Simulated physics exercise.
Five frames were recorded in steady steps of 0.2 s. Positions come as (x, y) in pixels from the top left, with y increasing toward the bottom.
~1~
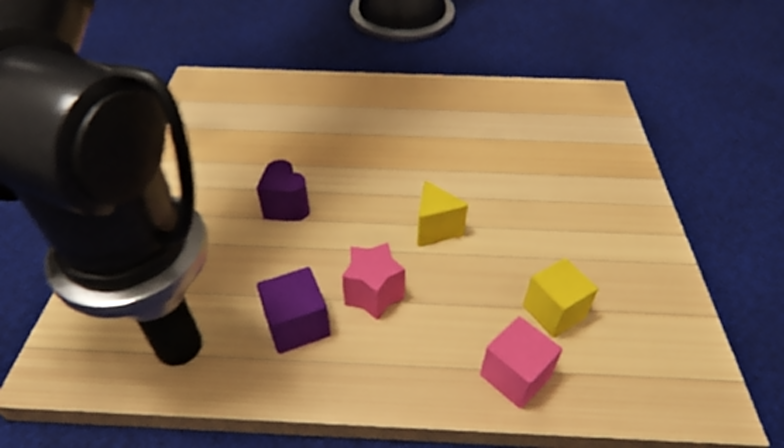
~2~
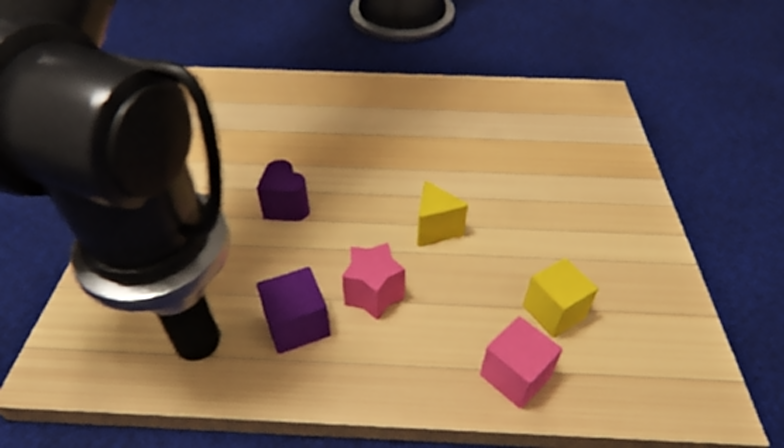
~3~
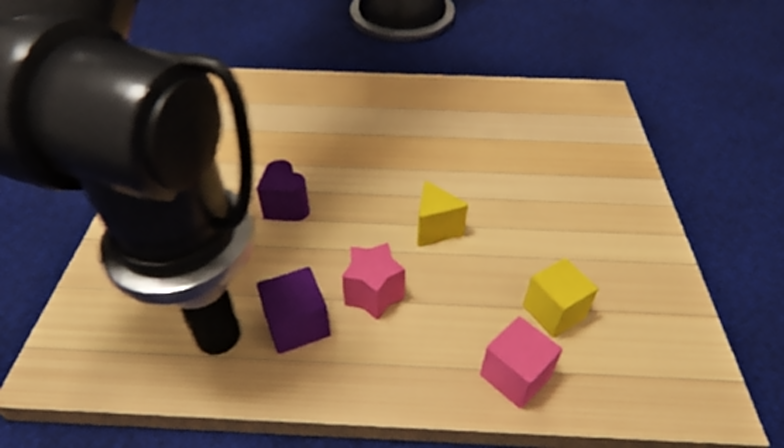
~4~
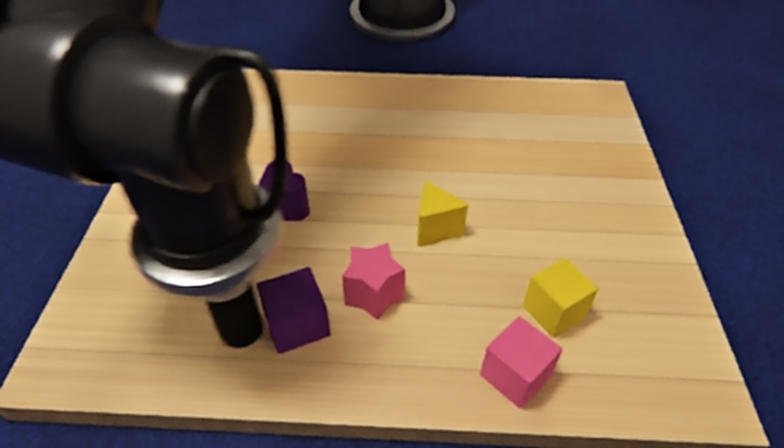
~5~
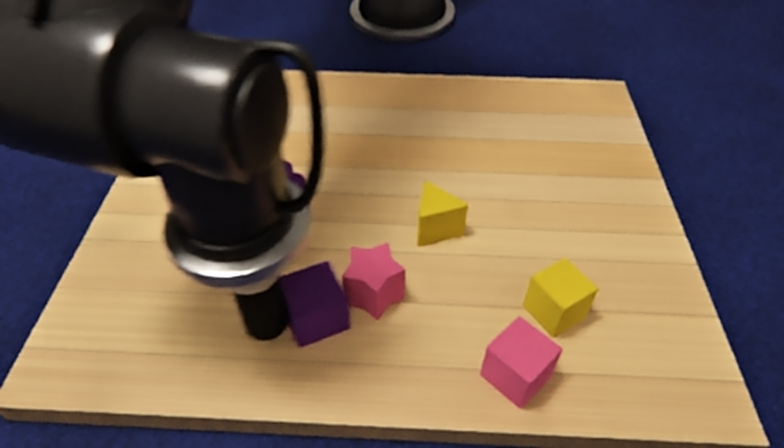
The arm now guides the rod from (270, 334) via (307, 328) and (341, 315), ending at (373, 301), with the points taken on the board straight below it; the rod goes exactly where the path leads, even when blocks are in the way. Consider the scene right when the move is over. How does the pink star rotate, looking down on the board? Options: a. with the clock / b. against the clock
Choice a: With the clock.
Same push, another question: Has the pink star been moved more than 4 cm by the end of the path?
Yes.
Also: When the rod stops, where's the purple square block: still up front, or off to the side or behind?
I'd say the purple square block is still out in front of the rod at the end.
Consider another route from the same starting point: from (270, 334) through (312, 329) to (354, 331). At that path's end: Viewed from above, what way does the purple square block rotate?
Spins counterclockwise.
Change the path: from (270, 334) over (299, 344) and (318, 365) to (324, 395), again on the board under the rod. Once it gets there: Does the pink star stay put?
No, it doesn't check out.
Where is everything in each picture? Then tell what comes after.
The first picture shows lower end of the rod (180, 346), tops of blocks, purple square block (291, 294), pink star (373, 264), yellow triangle (438, 199).
The second picture shows rod (198, 341), blocks as before.
The third picture shows rod (219, 336), blocks as before.
The fourth picture shows rod (242, 330), blocks as before.
The fifth picture shows rod (267, 323), purple square block (311, 288), pink star (373, 264), yellow triangle (438, 199).
The first path, step by step. Halfway along, rod (323, 311); purple square block (364, 269), turned 20° anticlockwise; pink star (414, 246).
At the end, rod (372, 289); purple square block (411, 248), turned 25° anticlockwise; pink star (459, 230), turned 20° clockwise; yellow triangle not moved.
